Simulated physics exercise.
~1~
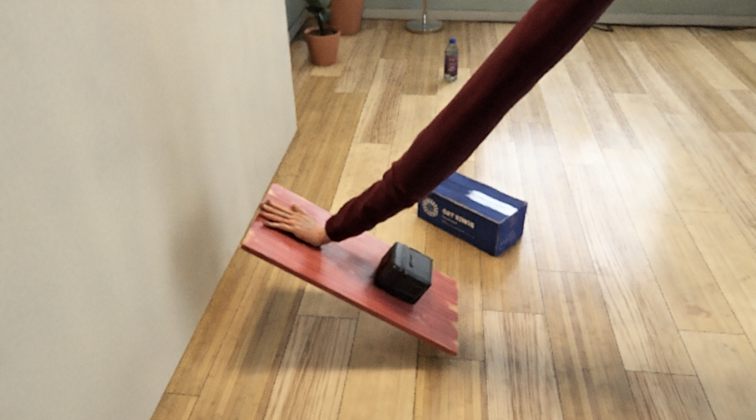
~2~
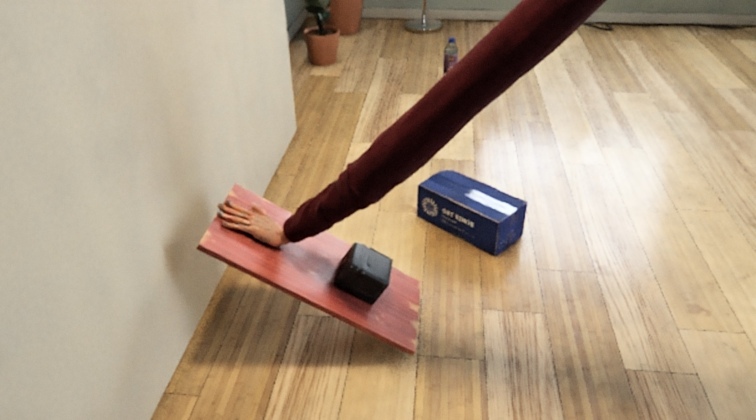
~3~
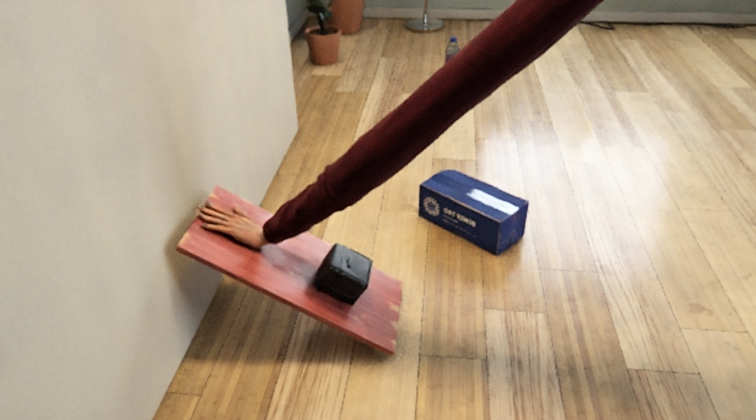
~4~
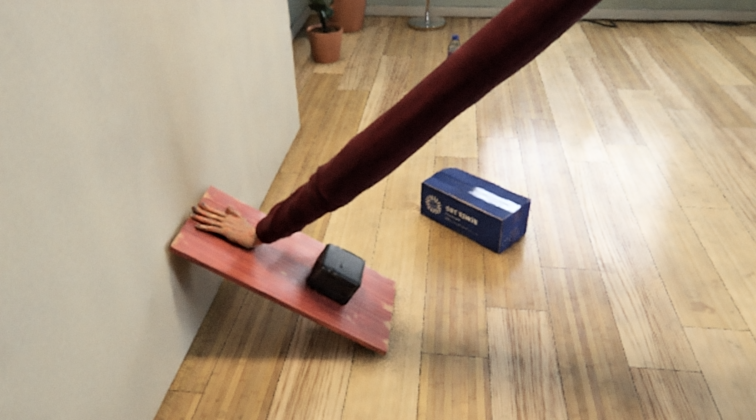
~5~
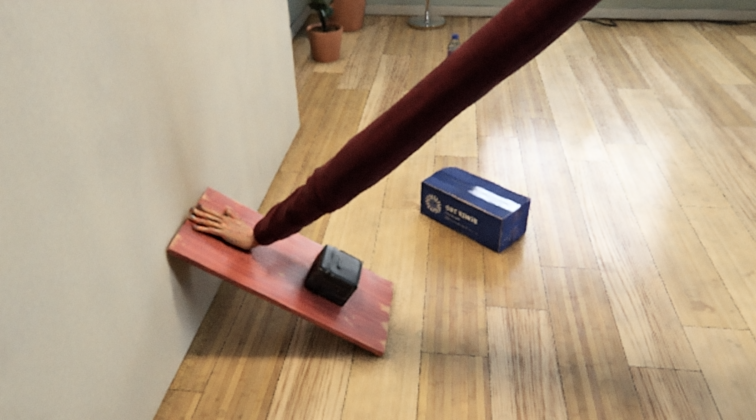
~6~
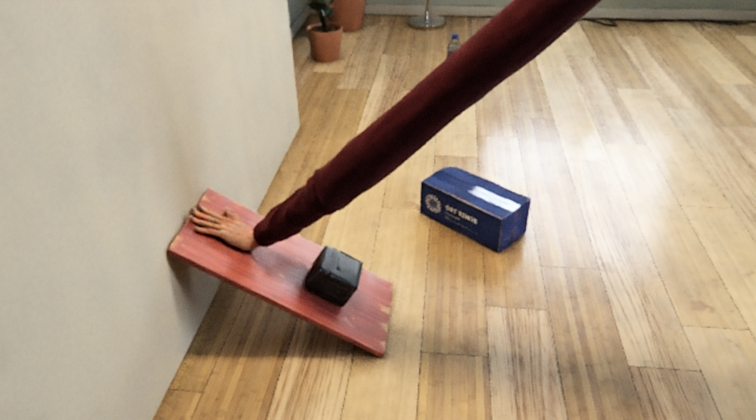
We see a hand in a dark red sleeve move a tilted red board, a black box resting on it, leftward to lean against a pale wall, then stay pressed on it, while a blue box sits on the wooden floor.
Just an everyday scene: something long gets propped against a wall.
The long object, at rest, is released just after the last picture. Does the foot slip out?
My guess is it does not stay.
Then, 0.30 s later than the last frame, red board sunk by 8° near (299, 281).
Then, 0.40 s later than the last frame, red board sunk by 21° near (310, 300).
Then, 0.50 s later than the last frame, red board sunk by 32° near (314, 308).
Then, 0.70 s later than the last frame, red board sunk by 31° near (315, 313).
When it is over, moved from the start, red board; blue box as before. End places, in pixels of the last picture, red board near (315, 313). The board slides down.
